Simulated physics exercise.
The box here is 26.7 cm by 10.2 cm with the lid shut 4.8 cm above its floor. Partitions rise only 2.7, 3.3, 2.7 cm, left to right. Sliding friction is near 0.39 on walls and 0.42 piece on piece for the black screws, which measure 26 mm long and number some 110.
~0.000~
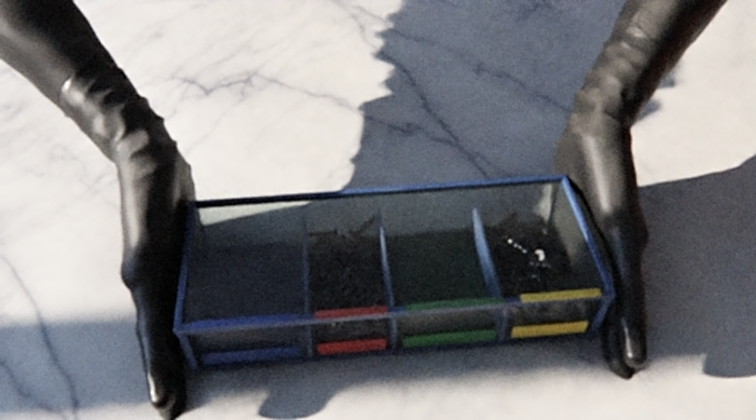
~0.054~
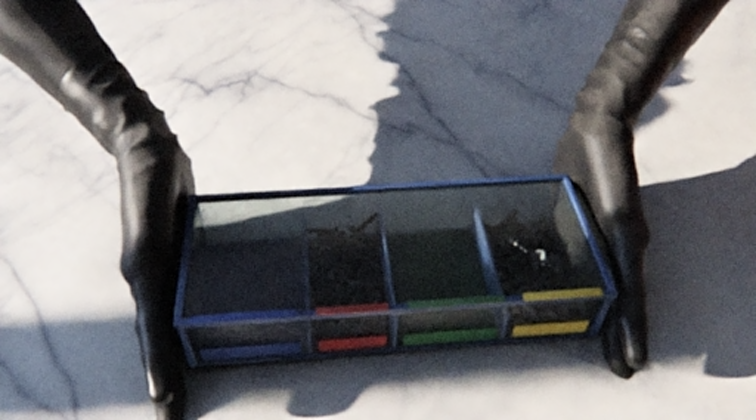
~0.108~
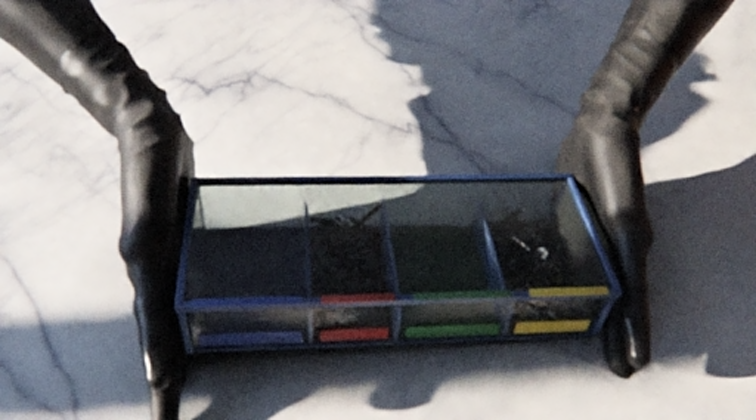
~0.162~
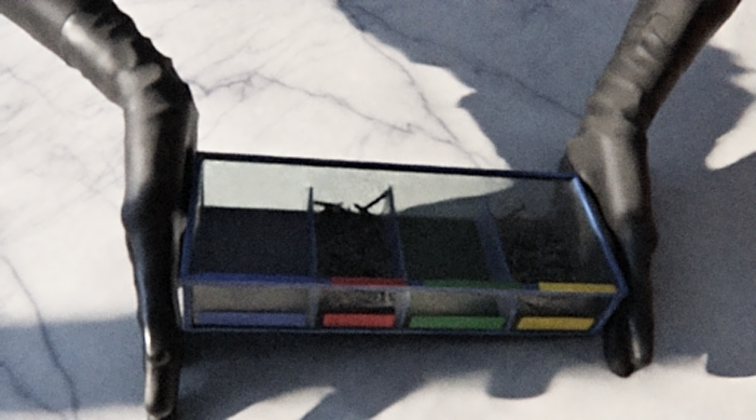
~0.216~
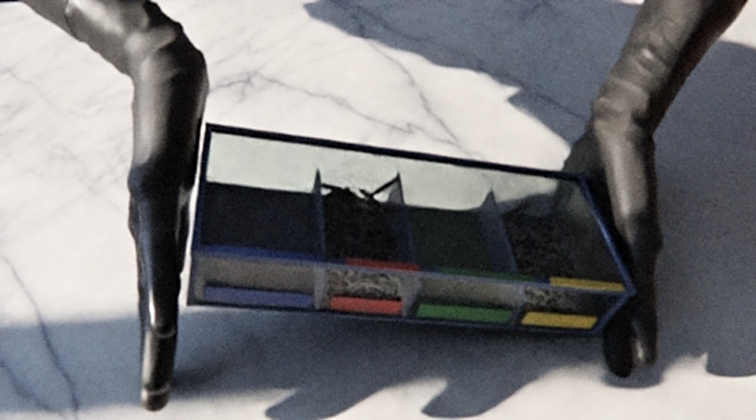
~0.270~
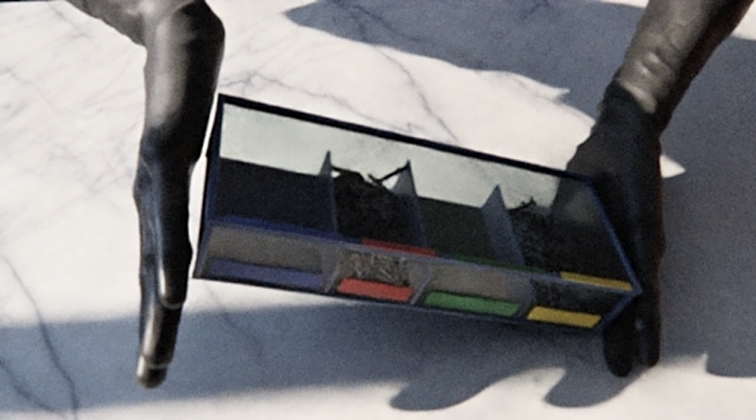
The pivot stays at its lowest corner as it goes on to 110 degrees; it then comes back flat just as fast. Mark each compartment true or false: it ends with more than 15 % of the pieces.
Red: True, blue: False, green: False, yellow: True.
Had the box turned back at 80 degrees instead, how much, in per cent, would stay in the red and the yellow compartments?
Then red would end with 45 per cent and yellow with 55 per cent.
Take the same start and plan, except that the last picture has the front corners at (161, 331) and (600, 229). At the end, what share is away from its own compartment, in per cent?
Then roughly 100 per cent.
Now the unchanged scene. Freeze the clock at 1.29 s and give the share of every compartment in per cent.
You'd find red at 40, blue at 0, green at 5 and yellow at 60 per cent.
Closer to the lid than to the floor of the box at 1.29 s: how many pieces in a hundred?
Around 50 %.
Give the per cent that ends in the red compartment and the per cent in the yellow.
The red compartment ends with 30 per cent, the yellow one with 65 per cent.
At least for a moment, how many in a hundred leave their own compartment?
That share comes to about 20 per cent.
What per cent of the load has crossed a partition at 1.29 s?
Value: Close to 10 %.
After 1.29 s, tilt 110 degrees; red 40 %, green 5 %, yellow 60 %.
Then, at 1.96 s, tilt 49 degrees; red 30 %, green 5 %, yellow 65 %.
After 2.68 s, tilt 0 degrees; red 30 %, green 5 %, yellow 65 %.
At rest (3.0 s), red 30 %, blue 0 %, green 5 %, yellow 65 %.
